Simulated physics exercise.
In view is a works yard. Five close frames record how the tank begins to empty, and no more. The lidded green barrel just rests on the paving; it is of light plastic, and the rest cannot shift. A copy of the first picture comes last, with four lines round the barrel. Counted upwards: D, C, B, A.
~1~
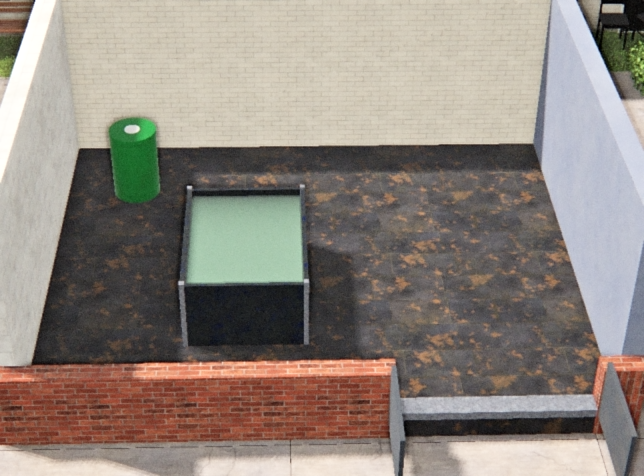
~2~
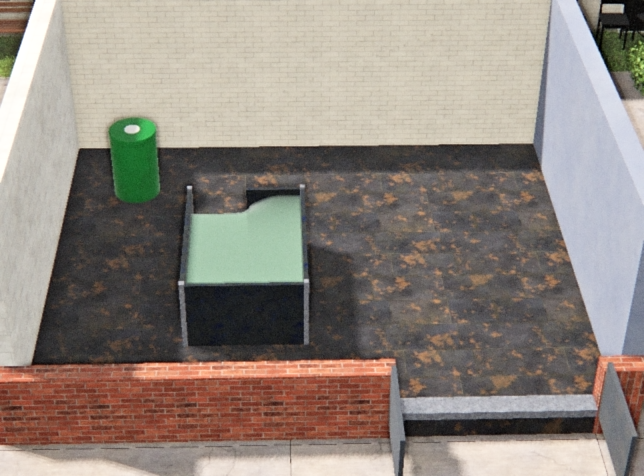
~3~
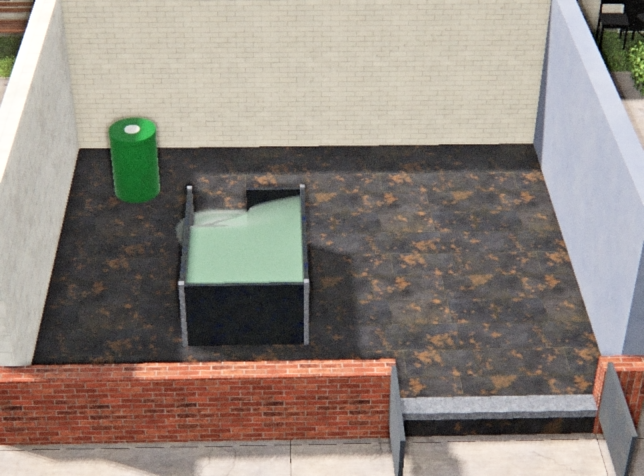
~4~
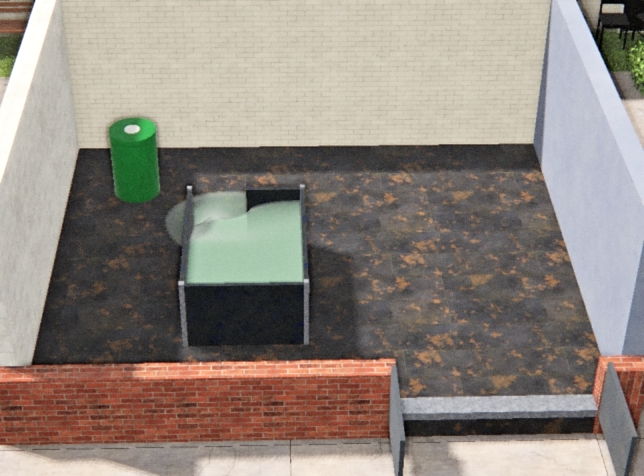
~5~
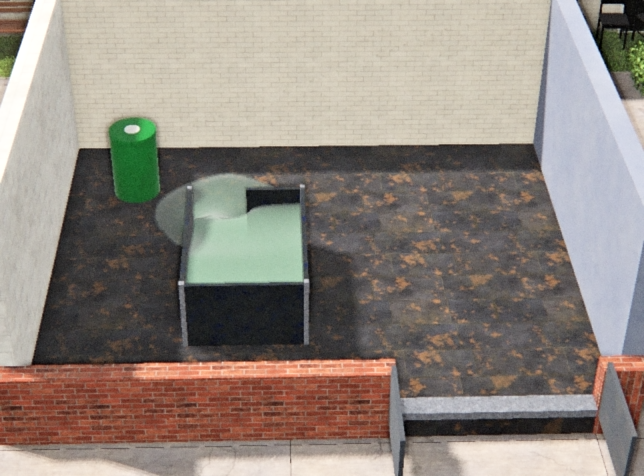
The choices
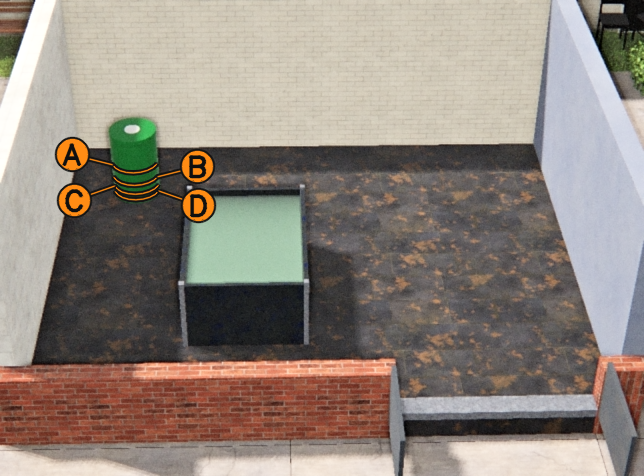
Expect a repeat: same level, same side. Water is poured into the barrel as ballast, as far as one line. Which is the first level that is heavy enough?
Take B.
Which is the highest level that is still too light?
C.
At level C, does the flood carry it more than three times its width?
No.
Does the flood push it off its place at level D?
Yes, that goes wrong.
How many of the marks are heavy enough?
Two of them.
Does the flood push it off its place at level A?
No.
In orange, A at (133, 172); B at (134, 185); C at (135, 194); D at (135, 199); from the bottom up D, C, B, A.
With A, it does not move.
With B, it does not move.
With C, it is pushed about twice its own width away.
With D, it is pushed about 5 times its own width away.
